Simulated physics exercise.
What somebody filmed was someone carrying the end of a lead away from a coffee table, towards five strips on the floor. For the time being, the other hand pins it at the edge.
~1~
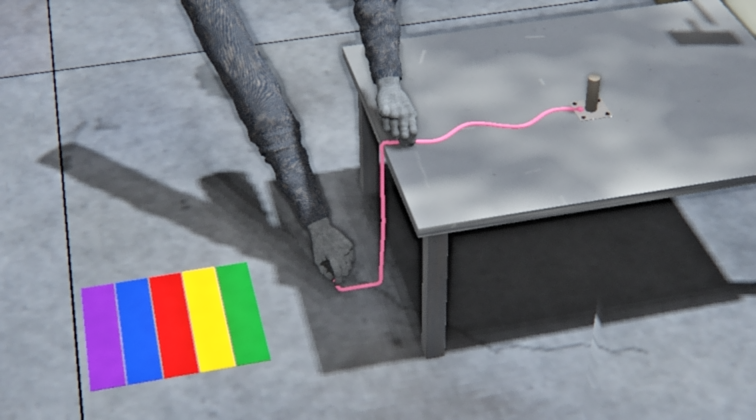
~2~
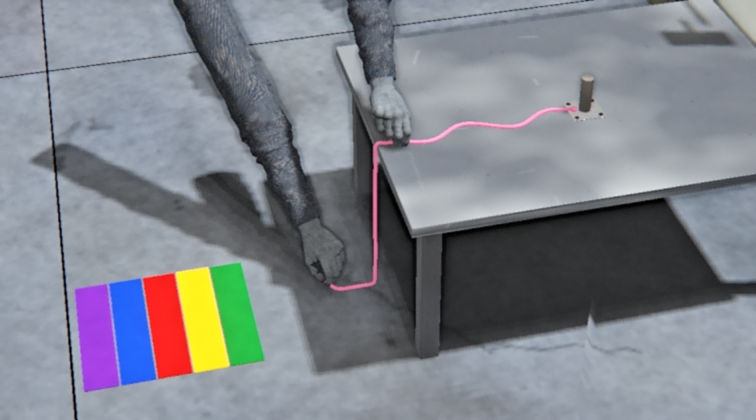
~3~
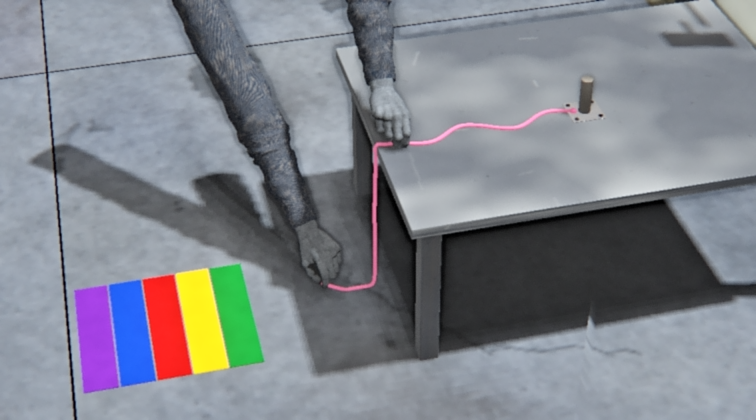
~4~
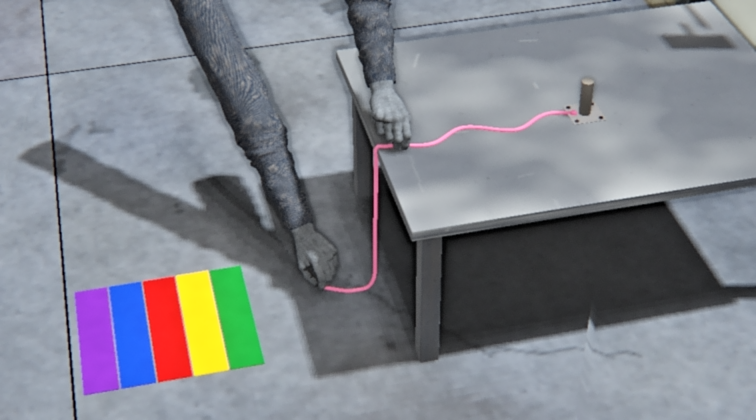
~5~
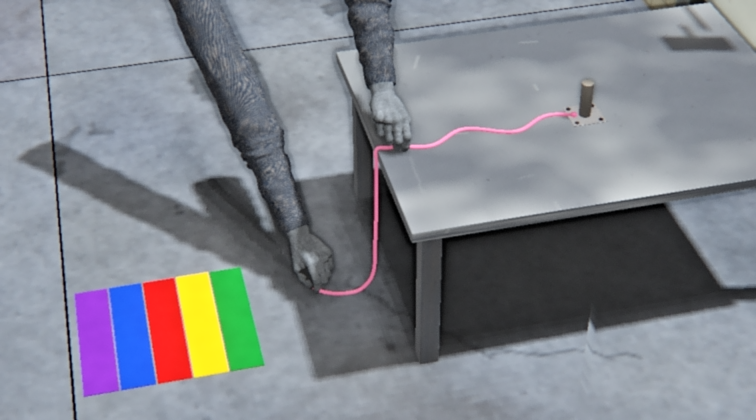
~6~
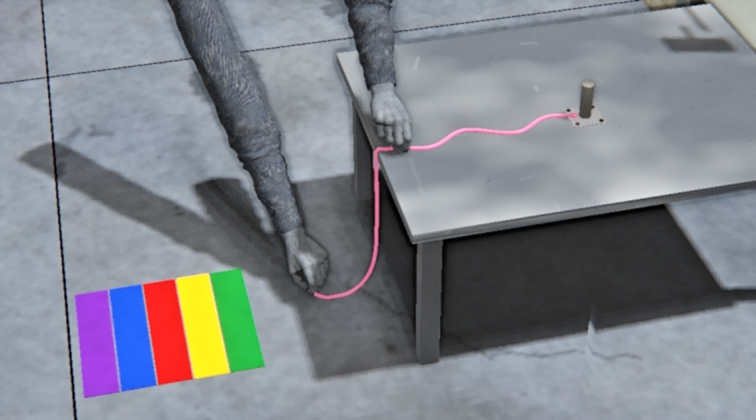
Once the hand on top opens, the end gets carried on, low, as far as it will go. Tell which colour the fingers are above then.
They are above yellow.
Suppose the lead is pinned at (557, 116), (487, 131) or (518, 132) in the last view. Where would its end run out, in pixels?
Results: (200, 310); (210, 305); (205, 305).
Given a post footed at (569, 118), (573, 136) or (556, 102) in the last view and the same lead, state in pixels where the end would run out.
In order, it comes out close to (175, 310), (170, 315) and (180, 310).
Soon after, end near (269, 297); short of the strips.
After that, end near (225, 304); over green.
At the stop, end near (198, 308); over yellow. It gets as far as the yellow strip.
